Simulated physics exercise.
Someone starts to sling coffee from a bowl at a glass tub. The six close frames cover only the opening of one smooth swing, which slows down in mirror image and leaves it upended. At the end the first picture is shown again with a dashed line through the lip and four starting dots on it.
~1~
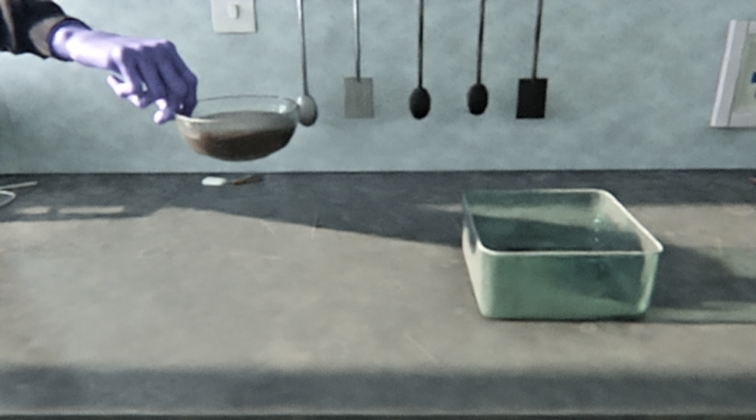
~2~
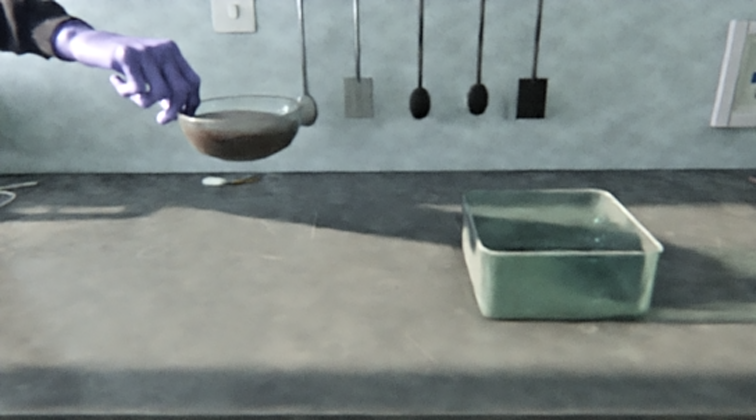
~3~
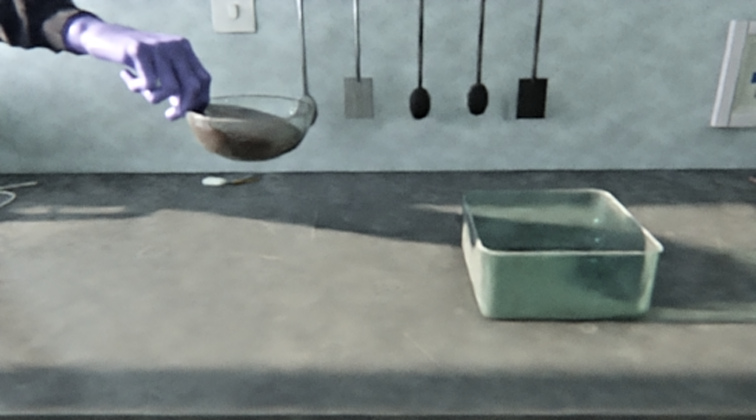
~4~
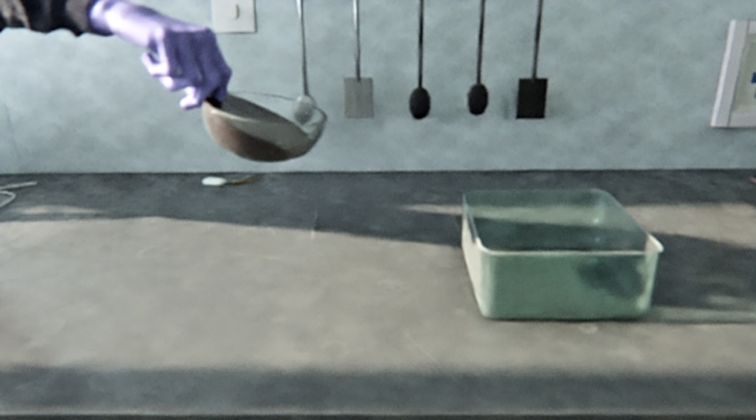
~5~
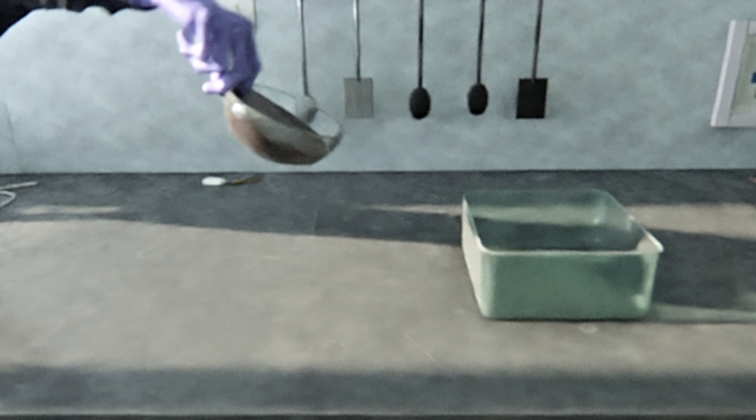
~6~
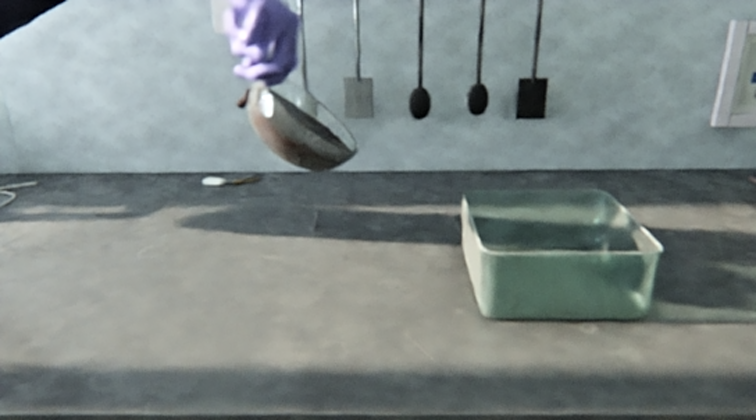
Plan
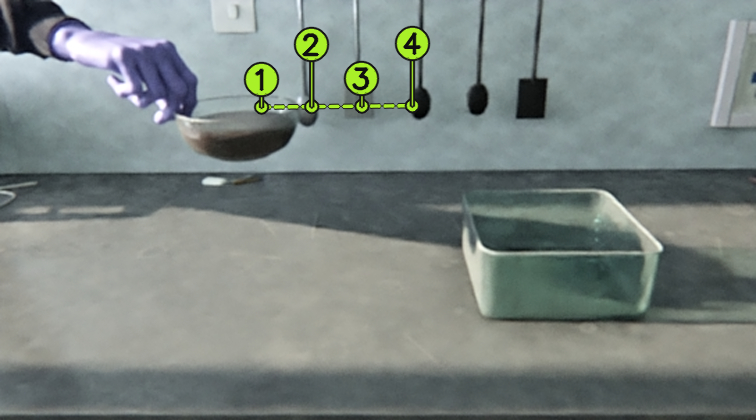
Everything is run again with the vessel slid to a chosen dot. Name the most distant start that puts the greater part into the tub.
The limit is 3.
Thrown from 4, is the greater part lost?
No, not at all.
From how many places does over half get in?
Two of them.
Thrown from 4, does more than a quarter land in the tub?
Yes, clearly.
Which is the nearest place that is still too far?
It is 2.
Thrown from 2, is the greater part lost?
Yes.
On the marked copy, 1 at (261, 107); 2 at (311, 106); 3 at (361, 106); 4 at (412, 105).
Choosing 1, about 0 % lands in the tub, 98 % falls short.
Choosing 2, about 19 % lands in the tub, 76 % falls short and 5 % goes beside or beyond.
Choosing 3, about 64 % lands in the tub, 13 % falls short and 23 % goes beside or beyond.
Choosing 4, about 79 % lands in the tub, 11 % falls short and 10 % goes beside or beyond.
